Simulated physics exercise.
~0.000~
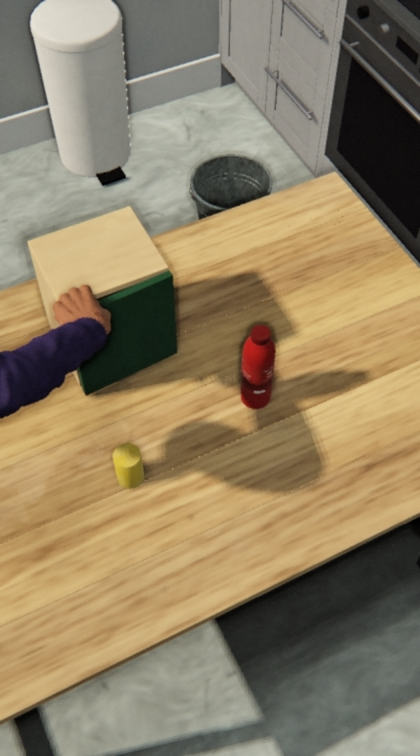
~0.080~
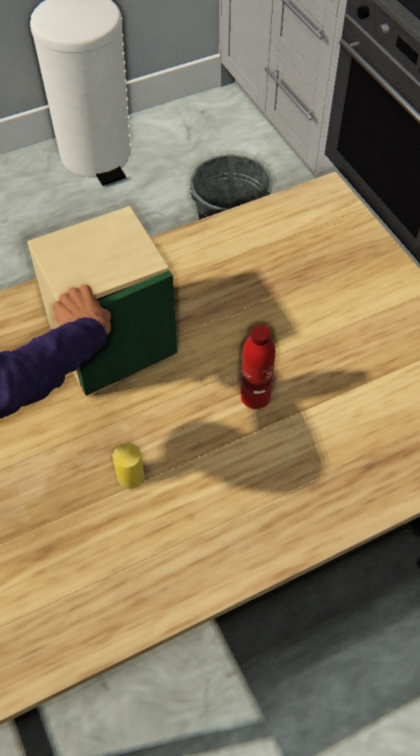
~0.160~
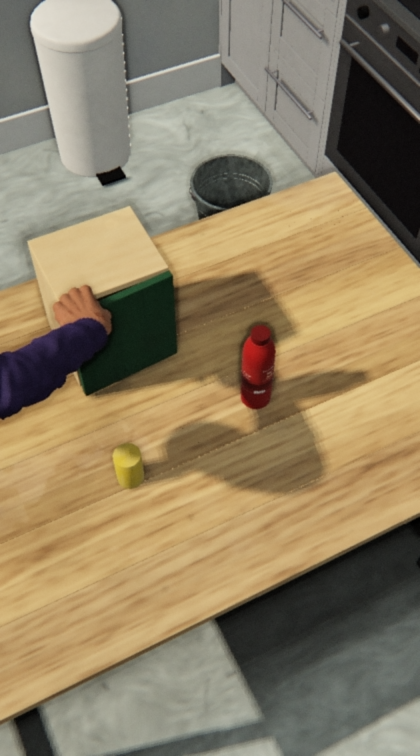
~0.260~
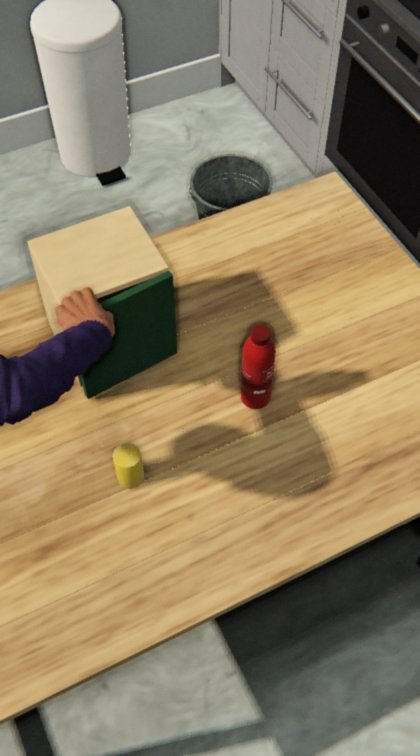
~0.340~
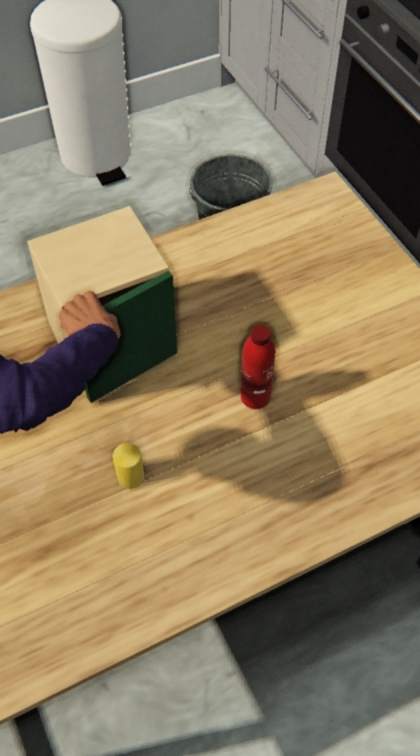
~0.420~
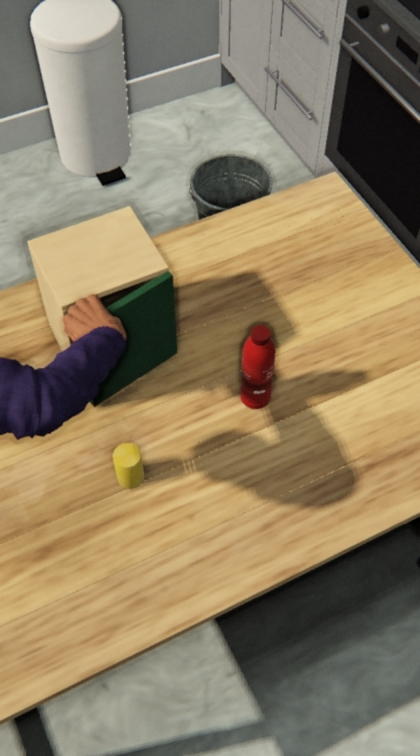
In the video, a hand in a purple sleeve rests on the green door of a light wooden box on a table, then pulls it slightly open, while a yellow candle and a red bottle stand still nearby.
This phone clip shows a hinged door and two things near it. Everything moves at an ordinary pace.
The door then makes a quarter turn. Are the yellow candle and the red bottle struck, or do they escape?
The yellow candle does not move; the red bottle does not move.
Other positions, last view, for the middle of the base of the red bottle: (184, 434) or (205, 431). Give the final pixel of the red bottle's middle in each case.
Rest position (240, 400) for the first setting, (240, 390) for the second.
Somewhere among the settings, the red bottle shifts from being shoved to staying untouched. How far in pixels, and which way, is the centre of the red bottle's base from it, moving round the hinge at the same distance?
Roughly 36 pixels left.
Around 1.40 s, door 53° open; yellow candle at rest near (129, 466); red bottle at rest near (258, 367).
Finally (2.9 s), the yellow candle stays untouched, near (129, 466); the red bottle stays untouched, near (258, 367).
